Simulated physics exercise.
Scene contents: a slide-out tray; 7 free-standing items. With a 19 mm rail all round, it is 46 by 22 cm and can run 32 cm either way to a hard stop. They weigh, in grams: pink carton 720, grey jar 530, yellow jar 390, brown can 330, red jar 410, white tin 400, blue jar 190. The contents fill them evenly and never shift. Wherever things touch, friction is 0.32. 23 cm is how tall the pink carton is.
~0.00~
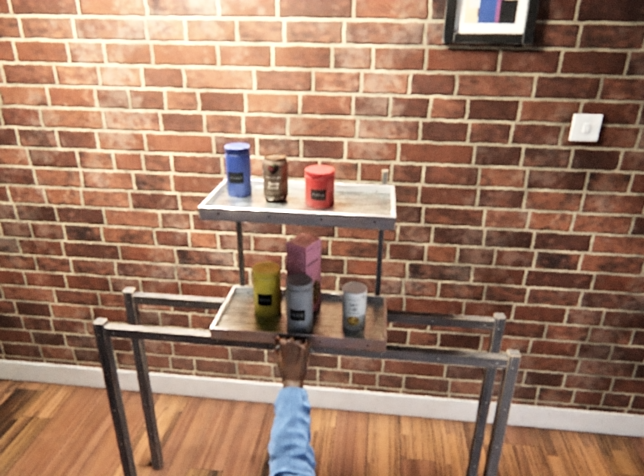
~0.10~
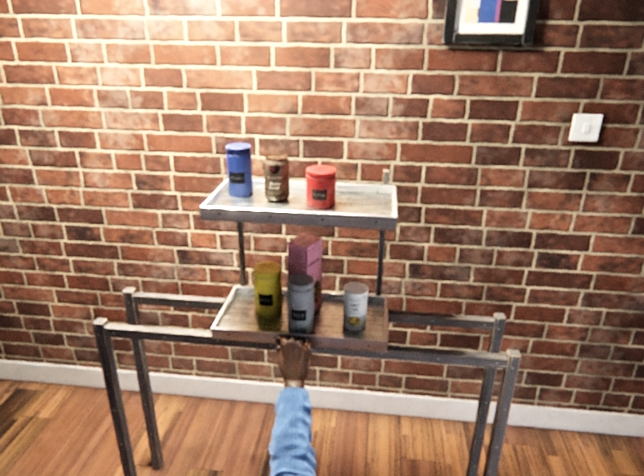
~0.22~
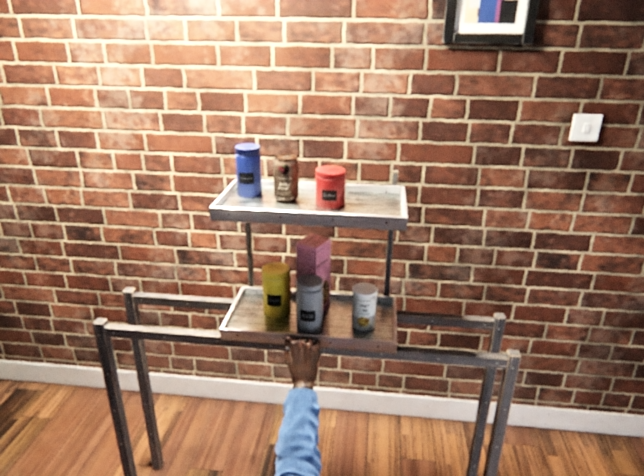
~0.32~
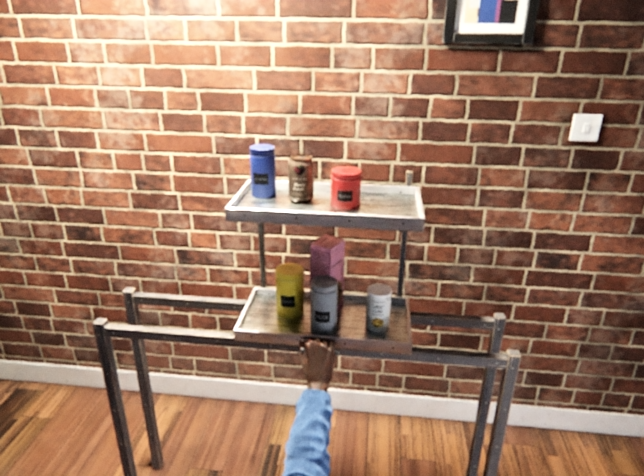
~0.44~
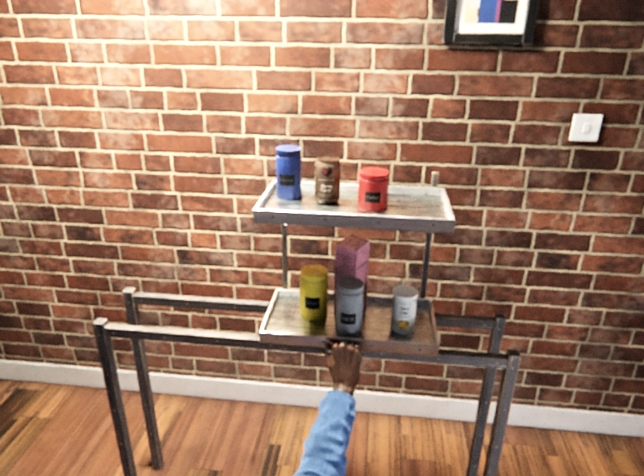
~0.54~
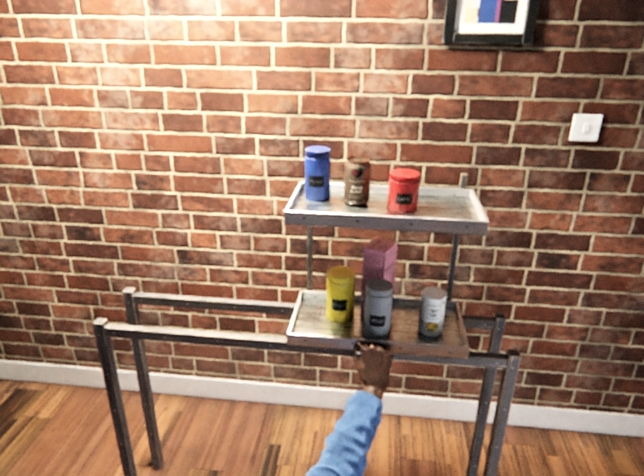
A hand slides a two-level tray of jars and other containers steadily to the right.
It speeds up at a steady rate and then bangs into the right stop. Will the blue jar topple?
No. Steady.
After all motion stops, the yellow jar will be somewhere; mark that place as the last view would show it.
It ends up at about (434, 301).
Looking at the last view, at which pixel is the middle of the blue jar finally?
It ends up at about (418, 178).
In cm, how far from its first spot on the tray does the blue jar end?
Displacement: Approx. 15 cm.
After 0.74 s, tray moved 32 cm right; blue jar moved 7 cm near (386, 176); white tin 11° off upright; pink carton moved 7 cm.
After 0.84 s, tray moved 32 cm right; blue jar 3° off upright near (408, 177); white tin 29° off upright; pink carton moved 13 cm.
After 0.94 s, tray moved 32 cm right; blue jar moved 15 cm near (417, 178); white tin 33° off upright; pink carton 5° off upright.
In the end (2.7 s), not toppled but over 5 cm from the start, pink carton, grey jar, yellow jar, brown can, red jar, white tin and blue jar. In the last view, blue jar near (418, 178).
